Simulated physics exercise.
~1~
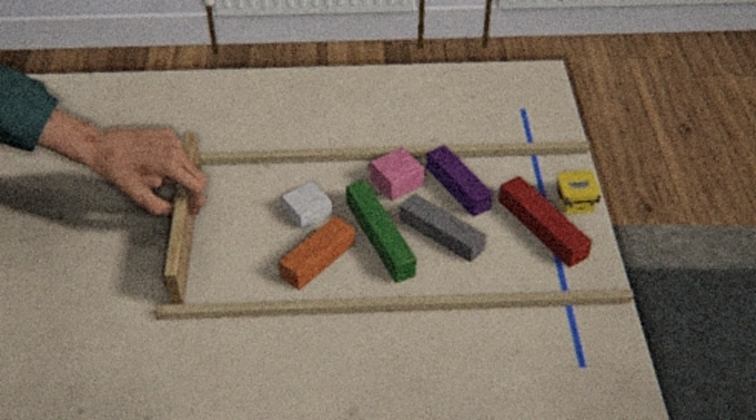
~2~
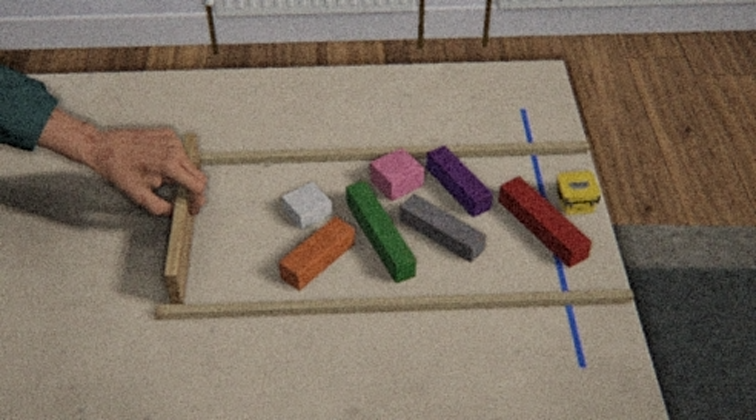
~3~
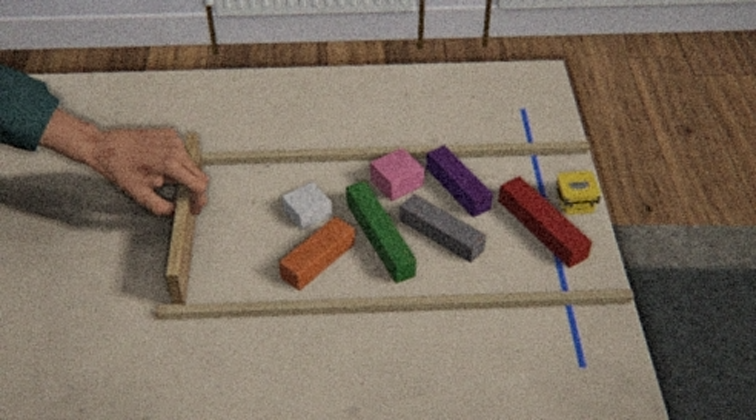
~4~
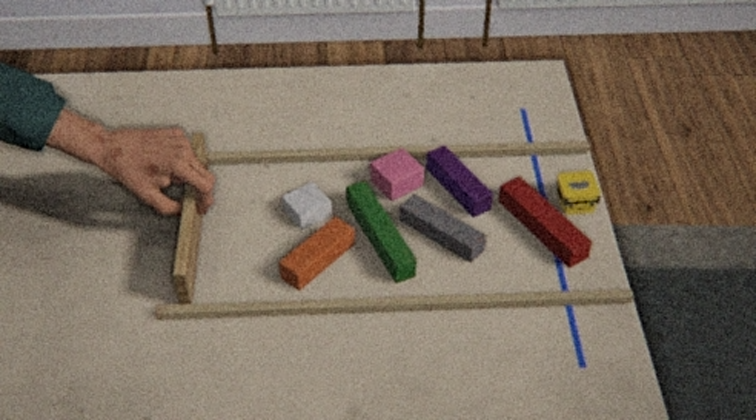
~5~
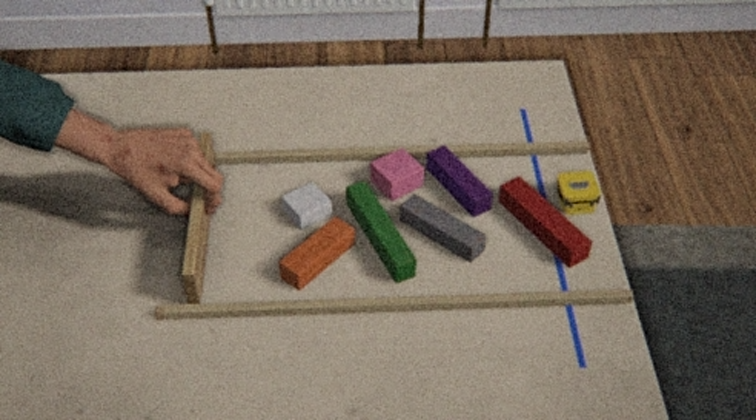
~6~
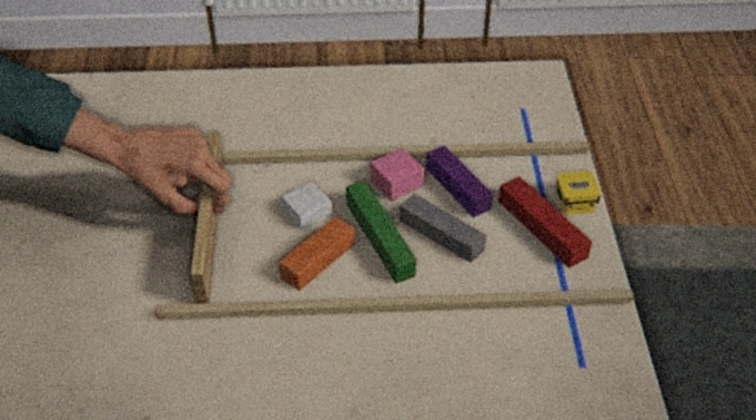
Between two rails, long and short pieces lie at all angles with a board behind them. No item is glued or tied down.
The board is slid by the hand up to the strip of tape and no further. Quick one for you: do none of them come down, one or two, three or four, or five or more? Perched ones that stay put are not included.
After the push, three or four have dropped.
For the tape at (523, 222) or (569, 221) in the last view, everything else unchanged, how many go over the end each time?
Well, you'd get 2 the first time and 5 the second time.
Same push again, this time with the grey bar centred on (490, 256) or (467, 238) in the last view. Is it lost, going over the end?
So in the first try it ends up below, and in the second it ends up below.
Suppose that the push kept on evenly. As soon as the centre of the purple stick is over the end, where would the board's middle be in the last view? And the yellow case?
I'd put it close to (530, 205), and close to (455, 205) for the other one.
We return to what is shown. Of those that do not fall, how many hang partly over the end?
It totals 1.
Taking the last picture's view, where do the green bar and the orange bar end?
Middles: Around (603, 229) and around (571, 246).
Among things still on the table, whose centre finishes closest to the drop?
Foremost is the green bar.
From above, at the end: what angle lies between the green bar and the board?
Some 10 degrees.
Soon after, none off yet; yellow case at rest near (577, 193); red bar at rest near (543, 221); purple stick at rest near (461, 180).
At rest, the number that fall off is three or four; fallen, grey bar, purple stick, red bar and yellow case.
